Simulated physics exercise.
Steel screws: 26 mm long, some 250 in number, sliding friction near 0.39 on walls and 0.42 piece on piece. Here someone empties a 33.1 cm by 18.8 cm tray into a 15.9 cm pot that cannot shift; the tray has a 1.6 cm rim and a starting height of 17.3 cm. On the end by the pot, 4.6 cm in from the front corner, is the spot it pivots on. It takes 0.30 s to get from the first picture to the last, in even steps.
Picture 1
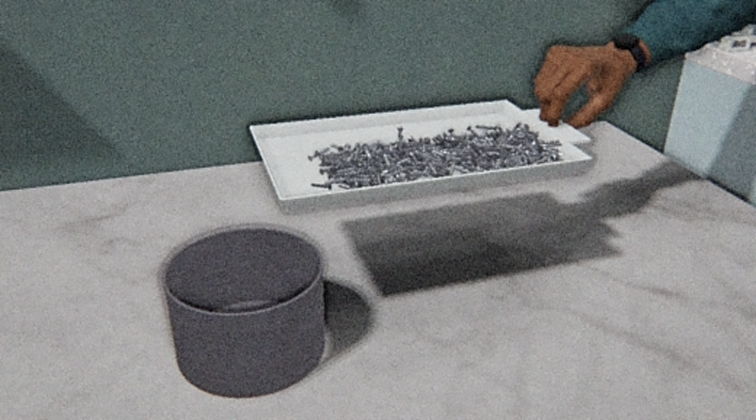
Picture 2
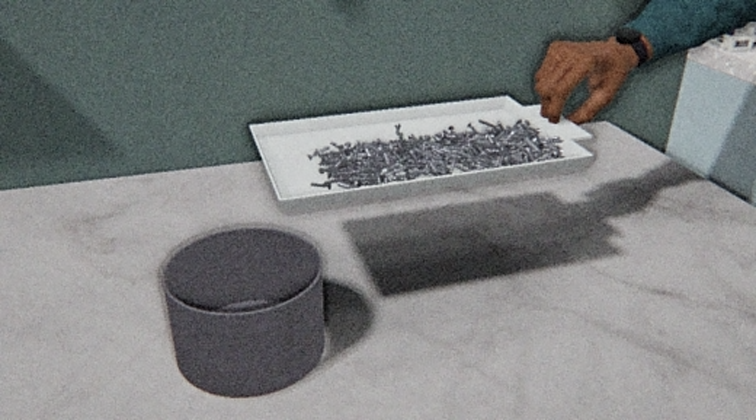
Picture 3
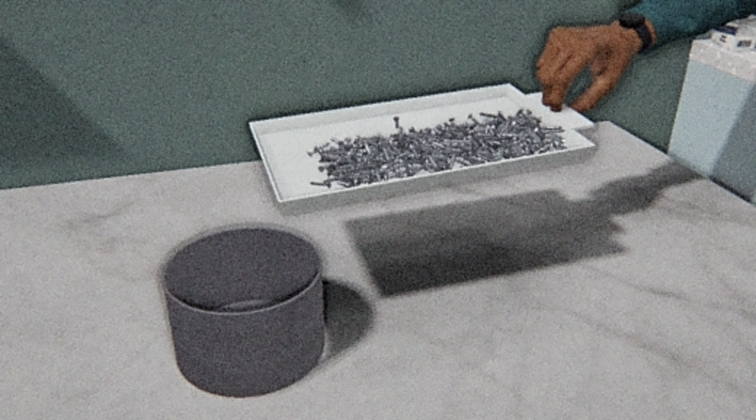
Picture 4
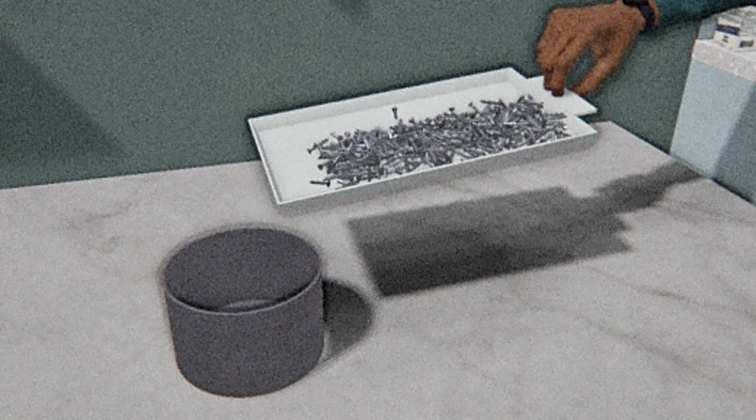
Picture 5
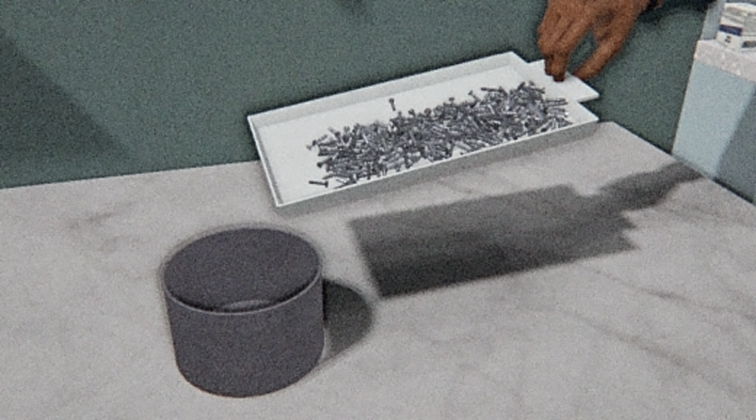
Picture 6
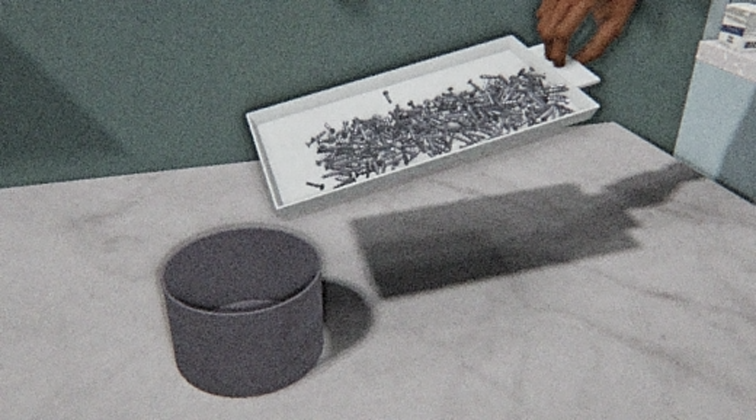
A shallow white tray strewn with small grey metal screws hovers above a pale marbled surface before a dark green wall, seen from slightly above by a still camera. A dark grey, open round pot stands at lower left, and a pale block sits at the right edge. A hand in a teal sleeve and dark wristband steadily raises the tray's right end, tilting it down toward the left.
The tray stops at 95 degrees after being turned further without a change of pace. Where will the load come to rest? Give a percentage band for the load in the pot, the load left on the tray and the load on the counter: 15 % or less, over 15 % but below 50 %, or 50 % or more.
Pot: 50 % or more; tray: Up to 15 %; counter: Up to 15 %.
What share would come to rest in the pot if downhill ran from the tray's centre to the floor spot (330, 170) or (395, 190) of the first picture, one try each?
75 and 35 %.
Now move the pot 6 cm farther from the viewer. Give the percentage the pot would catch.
Then about 40 per cent.
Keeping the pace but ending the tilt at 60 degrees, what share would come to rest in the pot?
That would give about 85 per cent.
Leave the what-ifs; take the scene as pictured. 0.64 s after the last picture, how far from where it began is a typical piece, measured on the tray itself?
It has moved some 13 cm from its start.
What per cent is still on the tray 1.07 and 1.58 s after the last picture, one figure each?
First 10, then 0.
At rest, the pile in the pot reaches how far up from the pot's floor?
It gets to about 4.0 cm.
Then, 0.64 s after the last picture, tilt 52 degrees; the tray holds 95 %, the pot 0 %.
Then, 1.07 s after the last picture, tilt 77 degrees; the tray holds 10 %, the pot 85 %.
Then, 1.58 s after the last picture, tilt 95 degrees; the tray holds 0 %, the pot 95 %.
In the end, pot 95 %, tray 0 %, counter 5 %.
